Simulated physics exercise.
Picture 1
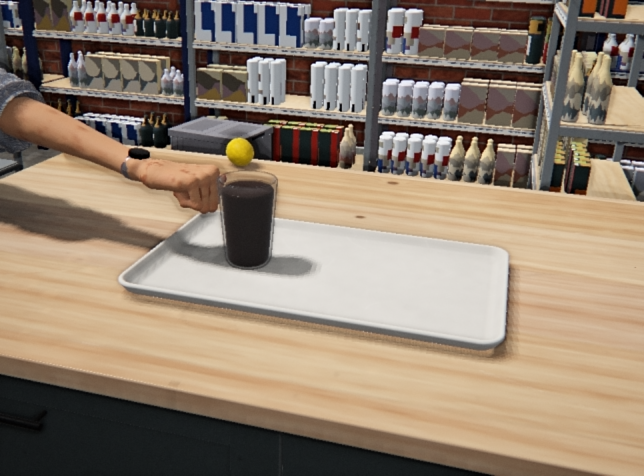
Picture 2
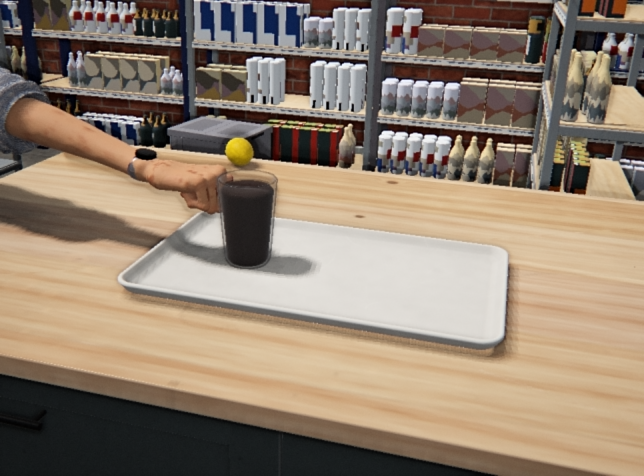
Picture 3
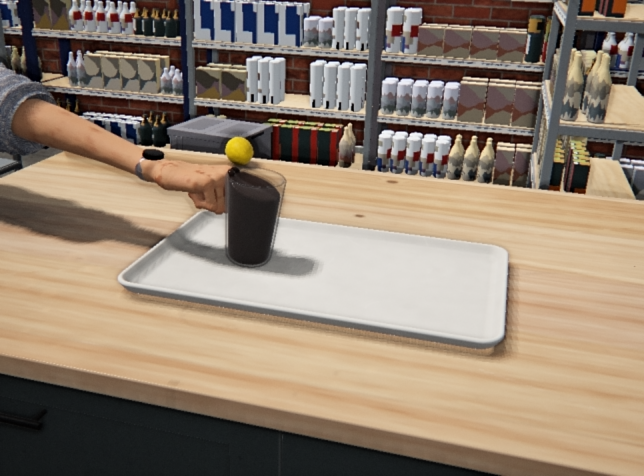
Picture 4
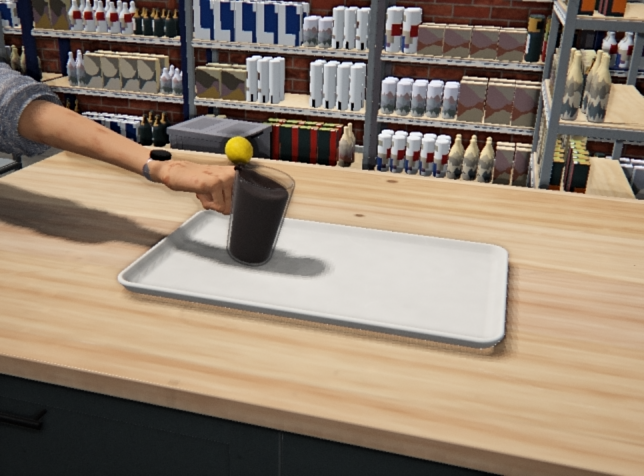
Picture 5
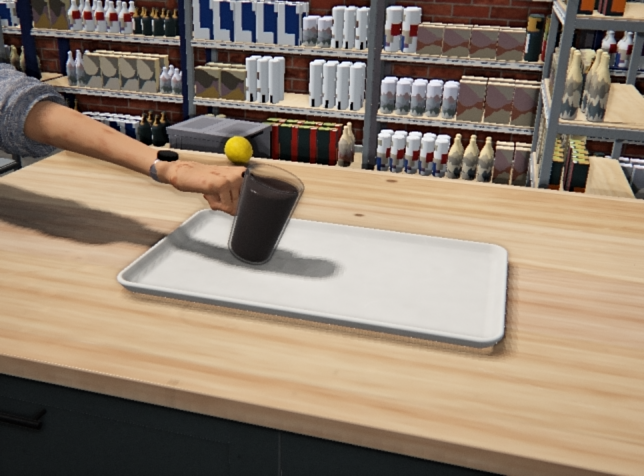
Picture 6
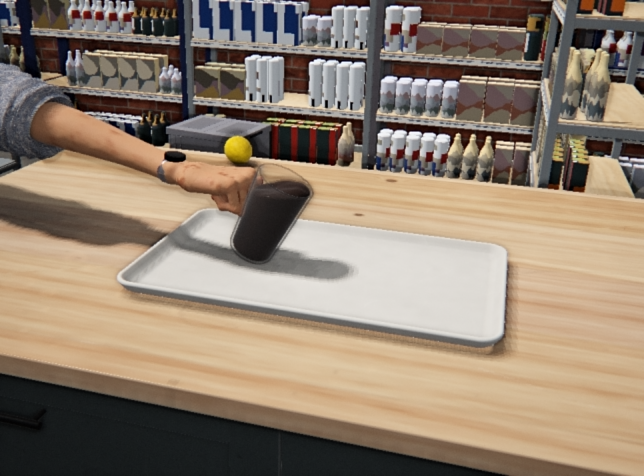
The video shows a hand pushing against the upper left side of a tall glass of dark liquid on a white tray, and the glass tilts steadily to the right while a small yellow ball appears above the hand.
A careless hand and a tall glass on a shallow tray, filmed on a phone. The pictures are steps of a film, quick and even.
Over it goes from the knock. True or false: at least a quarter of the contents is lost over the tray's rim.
True.
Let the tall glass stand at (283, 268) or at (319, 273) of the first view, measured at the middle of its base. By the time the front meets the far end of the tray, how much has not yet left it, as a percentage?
Roughly 65 percent in the first spot and 70 percent in the second.
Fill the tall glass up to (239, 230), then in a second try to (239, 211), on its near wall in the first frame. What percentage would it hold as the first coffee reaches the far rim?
About 50 % for the first fill, about 55 % for the second.
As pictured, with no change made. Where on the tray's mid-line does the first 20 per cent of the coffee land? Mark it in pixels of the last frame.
It lands around (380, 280).
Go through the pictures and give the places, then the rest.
Tilt 0°; right rim (275, 184); surface from (225, 185) to (274, 190); the tray's far rim is at (505, 291); the tray is clear ahead, in the first frame.
Tilt 0°; right rim (274, 183); surface from (225, 184) to (274, 190), in the second frame.
Tilt 6°; right rim (283, 185); surface from (233, 170) to (278, 195), in the third frame.
Tilt 12°; right rim (292, 187); surface from (241, 168) to (289, 195), in the fourth frame.
Tilt 19°; right rim (301, 191); surface from (248, 184) to (299, 191), in the fifth frame.
Tilt 26°; right rim (310, 197); surface from (252, 193) to (312, 190), in the sixth frame.
A moment on, the tall glass lies on its side and 92 per cent is in the glass, 7 on the tray and 1 above or beyond its rim.
Next, the tall glass lies on its side and 53 per cent is in the glass, 17 on the tray and 31 above or beyond its rim.
Then the tall glass lies on its side and 32 per cent is in the glass, 37 on the tray and 31 above or beyond its rim.
Later the tall glass lies on its side and 16 per cent is in the glass, 42 on the tray and 42 above or beyond its rim.
Finally, 58 per cent is held by tray and glass, 42 is off the tray.
